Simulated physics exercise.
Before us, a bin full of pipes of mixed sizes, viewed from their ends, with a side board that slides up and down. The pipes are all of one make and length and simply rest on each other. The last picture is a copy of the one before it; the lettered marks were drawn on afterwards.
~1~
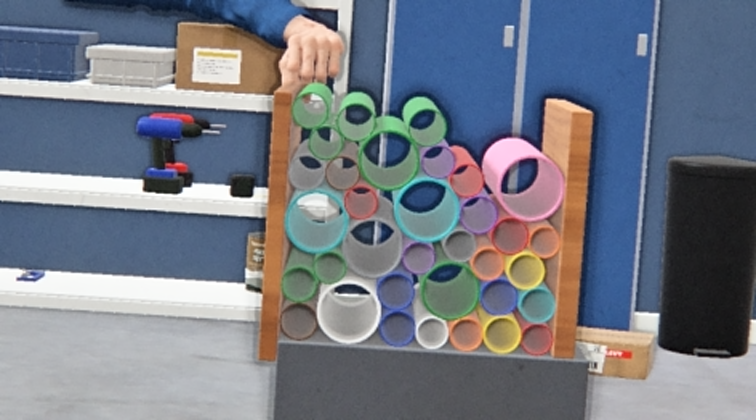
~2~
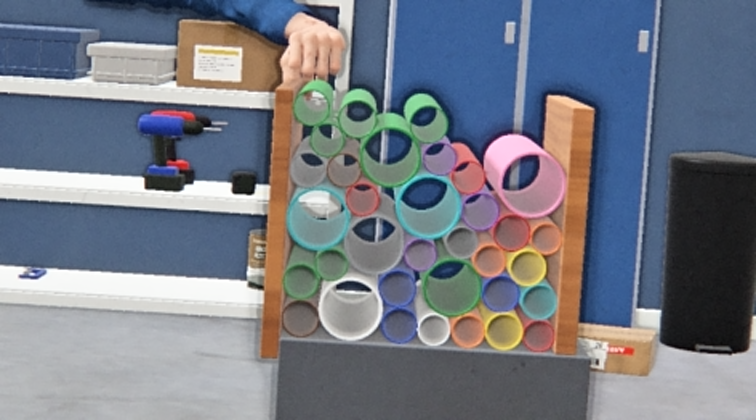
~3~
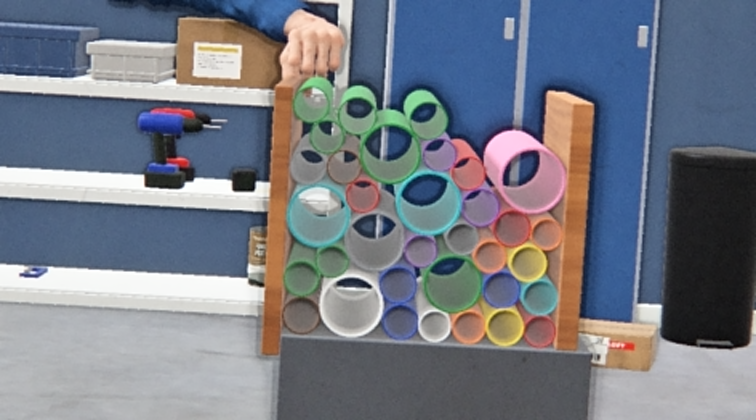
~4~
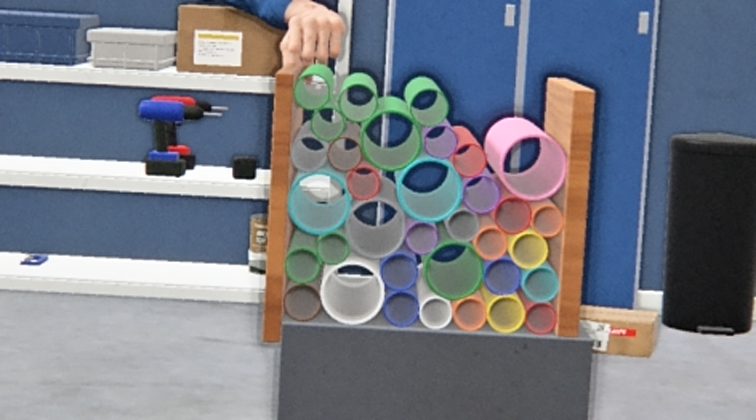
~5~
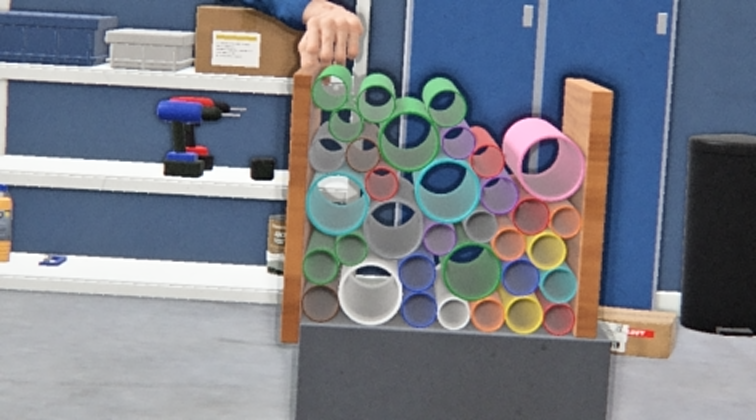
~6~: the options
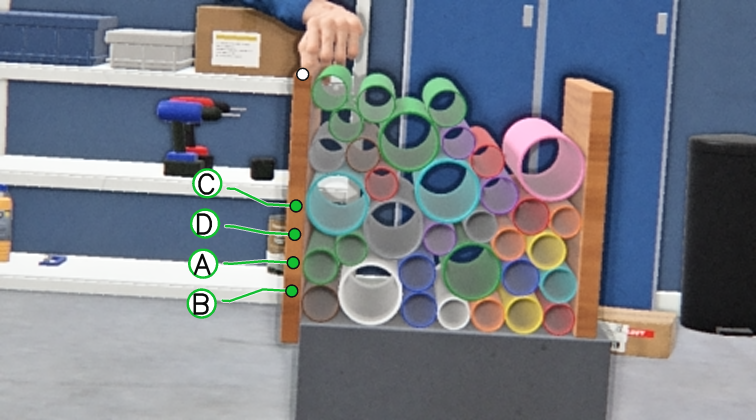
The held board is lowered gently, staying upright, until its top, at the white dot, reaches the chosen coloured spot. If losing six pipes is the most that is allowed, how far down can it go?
Stop at D.
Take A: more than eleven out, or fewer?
It loses fewer than eleven.
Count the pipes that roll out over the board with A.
The count is nine.
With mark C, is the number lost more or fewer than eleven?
At C, fewer than eleven.
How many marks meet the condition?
The number is two.
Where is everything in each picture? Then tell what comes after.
A yellow pipe (502, 335); a green pipe (450, 291); a yellow pipe (526, 271), in the first frame.
A yellow pipe (527, 268); a turquoise pipe (429, 207), in the second frame.
A purple pipe (480, 208); an orange pipe (547, 234), in the third frame.
Side board (286, 191); a brown pipe (303, 302), in the fourth frame.
A yellow pipe (524, 315); a green pipe (472, 272); a yellow pipe (547, 251), in the fifth frame.
On the marked copy, A at (293, 263); B at (291, 291); C at (296, 206); D at (294, 234); the white dot at (302, 74).
Following D. Soon after the start, top of the board (309, 146).
Later, top of the board (304, 227).
In the end, top of the board (304, 234), four out over the board.
As for the rest, A more than six out over the board; B more than six out over the board; C four out over the board.
